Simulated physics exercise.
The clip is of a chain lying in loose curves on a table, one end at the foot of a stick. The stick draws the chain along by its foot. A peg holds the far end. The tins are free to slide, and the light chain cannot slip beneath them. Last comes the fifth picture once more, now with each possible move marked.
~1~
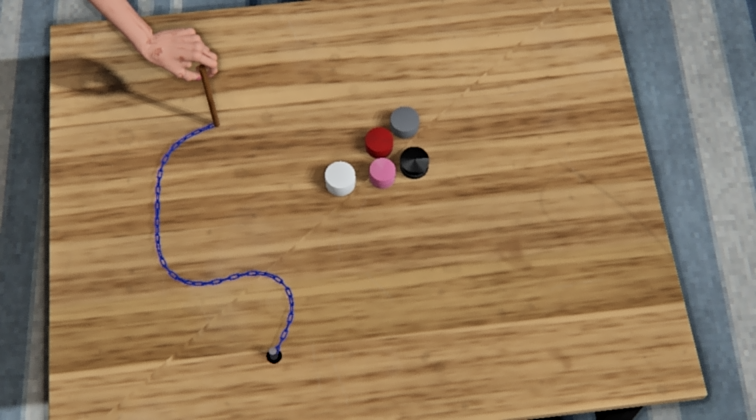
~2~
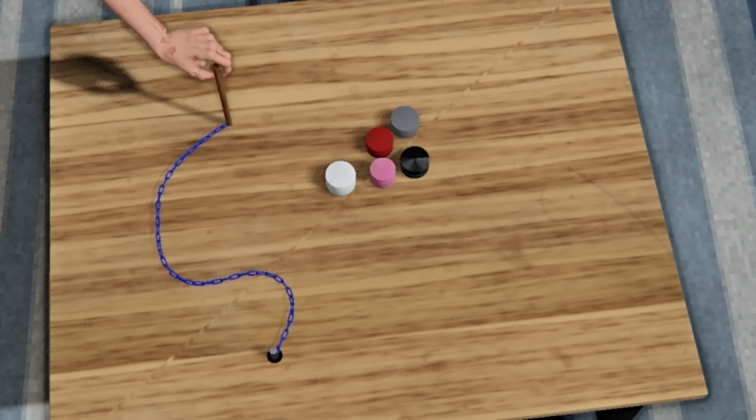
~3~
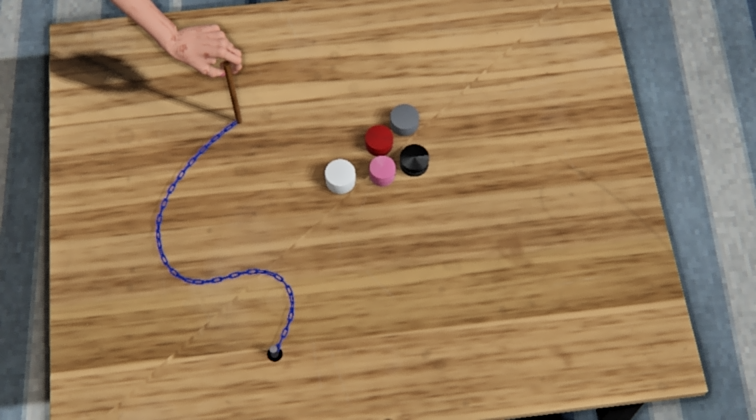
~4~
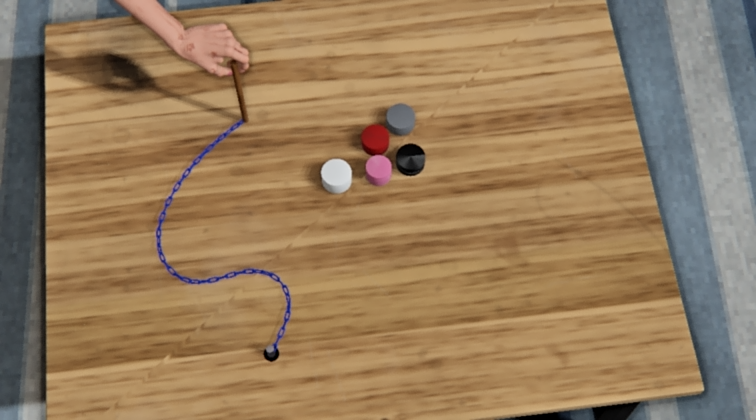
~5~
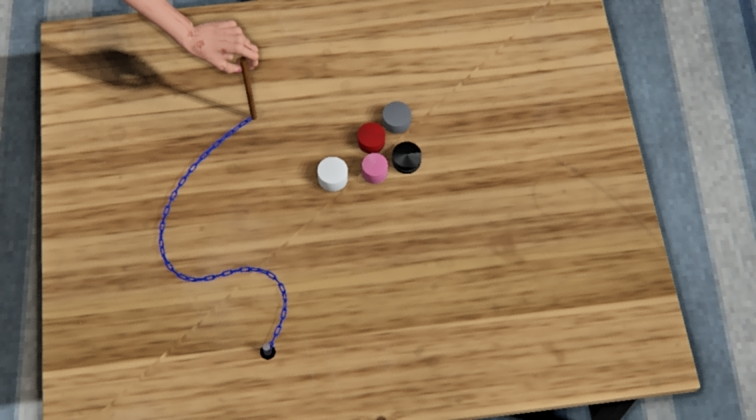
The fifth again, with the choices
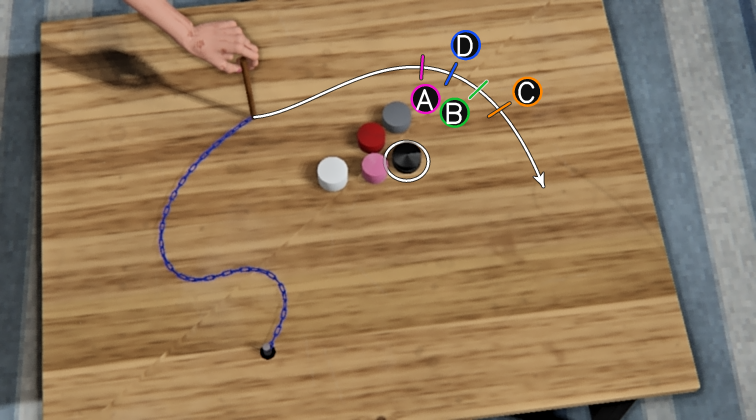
A hand at the upper left draws a stick steadily rightward, its foot pulling the upper end of a blue chain across a wooden table seen from high above, while the camera drifts very slightly. The chain's lower end stays at a dark peg near the bottom edge, its upper curve slanting and straightening somewhat. White, pink, red, grey and black tins cluster right of the chain, undisturbed.
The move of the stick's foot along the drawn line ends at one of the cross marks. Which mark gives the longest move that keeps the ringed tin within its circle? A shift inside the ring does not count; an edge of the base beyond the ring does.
At C, and not beyond.
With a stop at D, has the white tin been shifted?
No.
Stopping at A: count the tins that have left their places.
The count is none.
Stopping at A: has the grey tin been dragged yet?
By then, no.
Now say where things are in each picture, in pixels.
In the first picture, black tin (414, 163); red tin (379, 143); grey tin (405, 123).
In the second picture, grey tin (405, 122); white tin (341, 179).
In the third picture, peg (274, 352); pink tin (382, 171).
In the fourth picture, black tin (411, 160); red tin (375, 140).
In the fifth picture, grey tin (397, 117); white tin (333, 174); peg (267, 350).
On the marked copy, A at (422, 67); B at (478, 90); C at (499, 110); D at (451, 74); the ring at (407, 161); the route from (254, 117) via (430, 68) to (543, 187).
Following C. Soon after the start, foot of the stick (343, 85); black tin (407, 158).
Later, foot of the stick (434, 69); black tin (407, 158).
In the end, foot of the stick (499, 110); black tin (407, 159); red tin (382, 146); grey tin (409, 134); white tin (349, 181); the black tin is still in its ring.
As for the rest, A is safe but short; B is safe but short; D is safe but short.
